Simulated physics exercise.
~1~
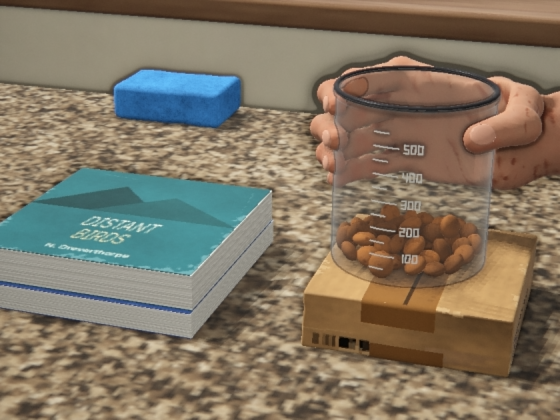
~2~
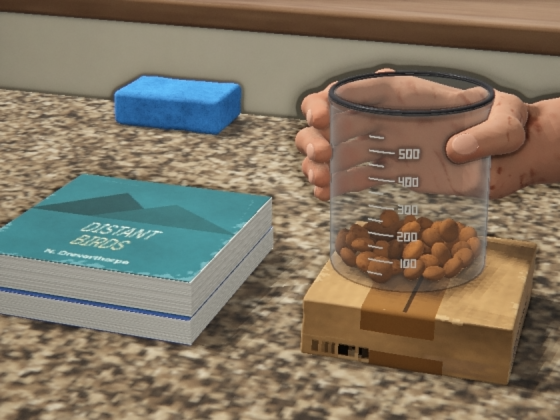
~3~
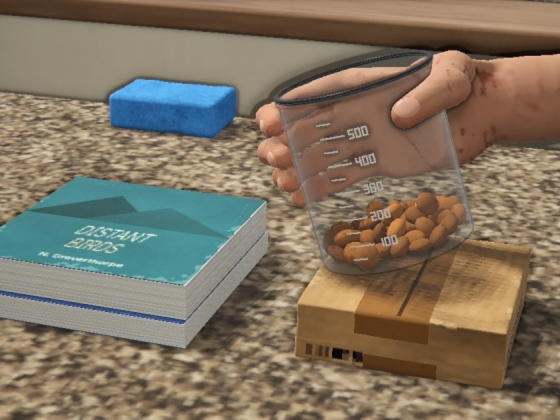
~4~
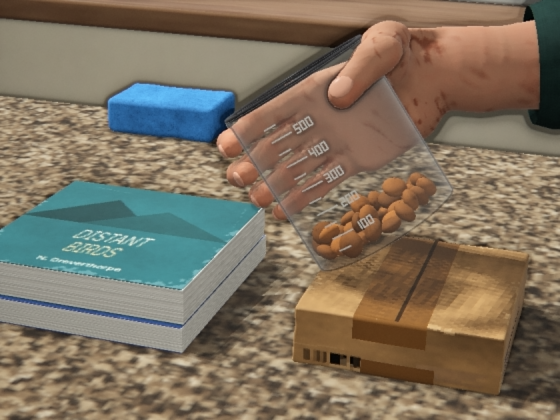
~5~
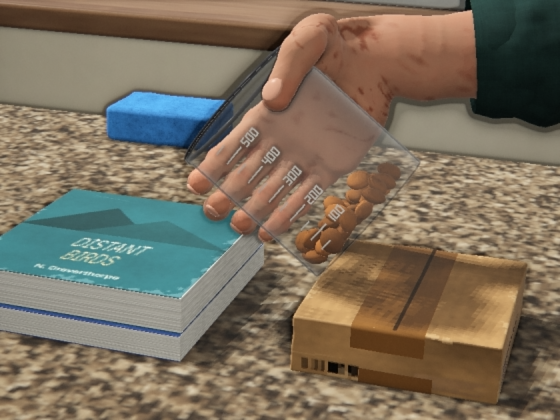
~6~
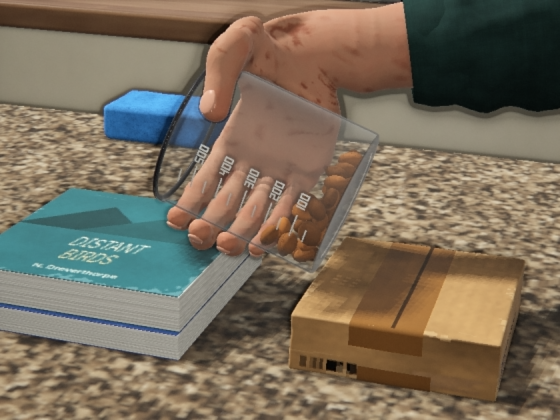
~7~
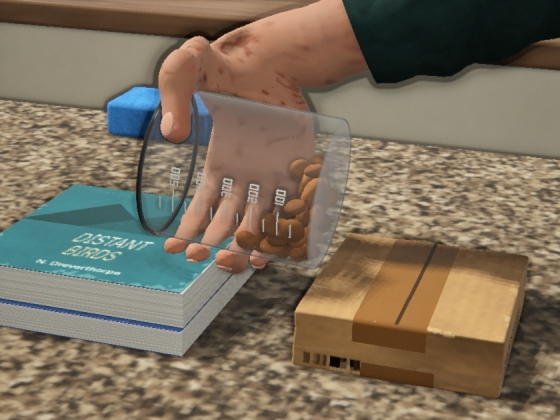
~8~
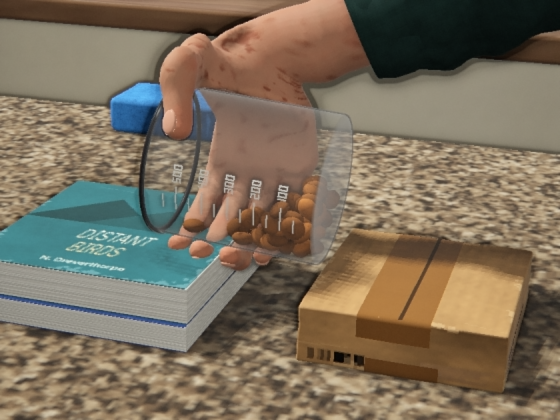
A clear beaker partly filled with brown nuts stands on a cardboard box at the right of a speckled countertop, seen from slightly above by a gently swaying camera. A teal-covered book pile lies at left, with a blue sponge behind it. A hand in a dark green sleeve grips the beaker, lifts it off the box and tips it leftward. As it moves toward the books, the nuts slide along its lower side near the base. Finally the beaker lies nearly flat, its rim over the book pile, still held, with every nut inside.
